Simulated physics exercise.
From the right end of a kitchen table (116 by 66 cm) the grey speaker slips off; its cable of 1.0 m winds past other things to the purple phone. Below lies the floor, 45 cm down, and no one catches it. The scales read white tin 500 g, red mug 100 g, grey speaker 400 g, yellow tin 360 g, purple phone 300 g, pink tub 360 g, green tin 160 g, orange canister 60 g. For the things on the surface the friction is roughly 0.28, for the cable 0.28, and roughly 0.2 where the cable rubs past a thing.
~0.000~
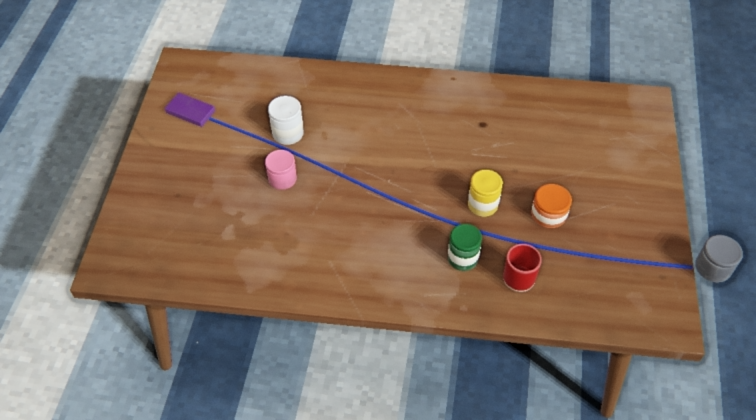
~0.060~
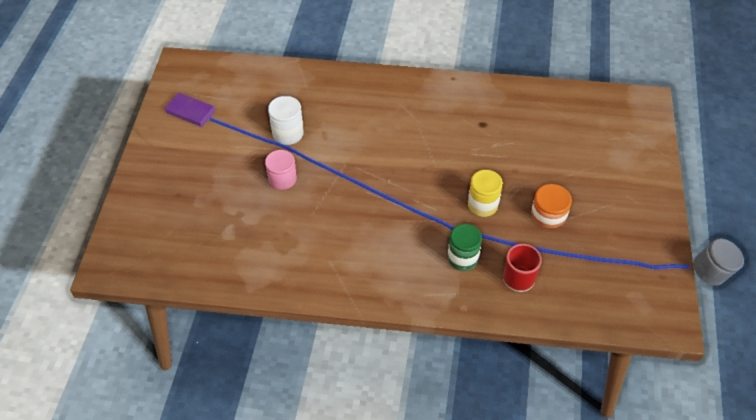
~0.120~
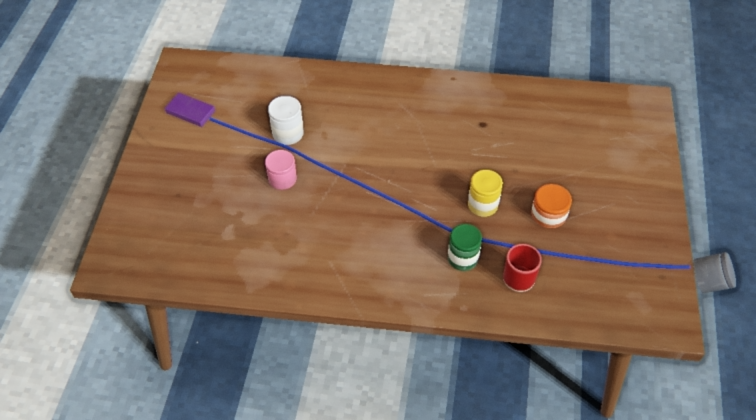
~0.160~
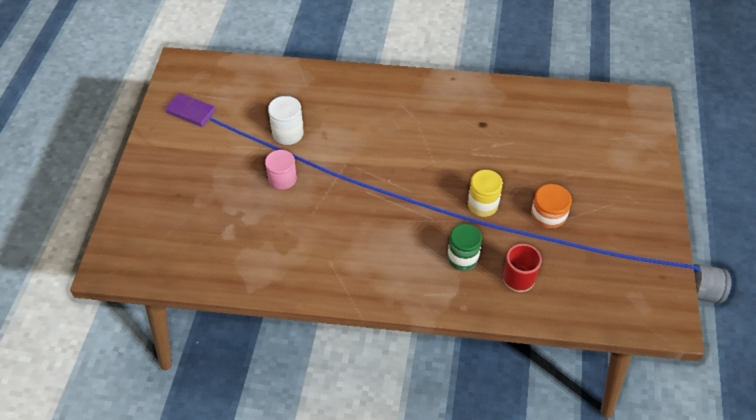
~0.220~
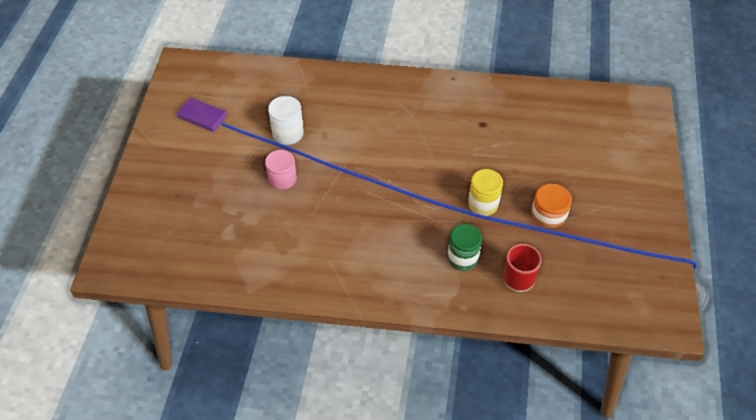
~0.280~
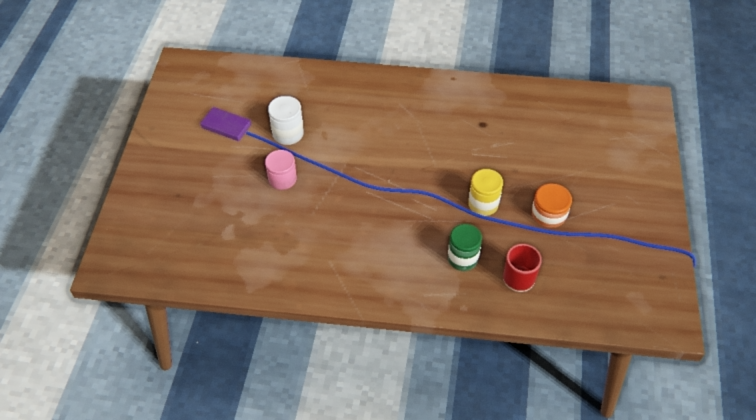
A wooden table held several small containers and a blue cord tied to a purple block; a grey cylinder at the right edge dropped out of sight, and the block slid slightly right.
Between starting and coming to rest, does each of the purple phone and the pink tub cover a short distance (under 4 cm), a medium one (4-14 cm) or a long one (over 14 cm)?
In order: The purple phone will make a big move; the pink tub will make a small move.
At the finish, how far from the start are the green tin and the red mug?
Green tin 0 cm, red mug 0 cm.
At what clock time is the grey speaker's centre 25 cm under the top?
Roughly 0.48 s.
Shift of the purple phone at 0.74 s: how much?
Shift of the purple phone - 40 cm.
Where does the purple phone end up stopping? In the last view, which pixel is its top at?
Last view, top position: About (383, 180).
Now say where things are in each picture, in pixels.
In the first frame, purple phone (189, 107); pink tub (280, 161); cable runs through (641, 262) (428, 214) (338, 174) (254, 136).
In the second frame, grey speaker (724, 253); cable runs through (638, 264) (427, 216) (254, 136).
In the third frame, grey speaker (715, 273); cable runs through (638, 265) (426, 217) (255, 136).
In the fourth frame, grey speaker (708, 284); cable runs through (649, 260) (435, 209) (254, 139).
In the fifth frame, purple phone (201, 112); grey speaker (686, 295); cable runs through (670, 258) (454, 209).
In the sixth frame, purple phone (225, 121); pink tub (280, 161); cable runs through (691, 255) (582, 235) (379, 189).
By 0.5 s, the cable's tail end at (311, 160); purple phone 26 cm off its start, grey speaker over the edge, white tin 5 cm off its start.
By 0.7 s, the cable's tail end at (371, 189); purple phone 40 cm off its start, pink tub 1 cm off its start, grey speaker over the edge.
By 1.0 s, the cable's tail end at (400, 199); purple phone 46 cm off its start at (383, 180), pink tub 1 cm off its start at (280, 165), grey speaker over the edge.
By 1.2 s, the cable's tail end at (400, 199); purple phone 46 cm off its start, pink tub 1 cm off its start, grey speaker over the edge.
By 2.4 s, the cable's tail end at (400, 199); purple phone 46 cm off its start at (383, 180), pink tub 1 cm off its start at (280, 166), grey speaker over the edge, white tin 5 cm off its start at (307, 109).
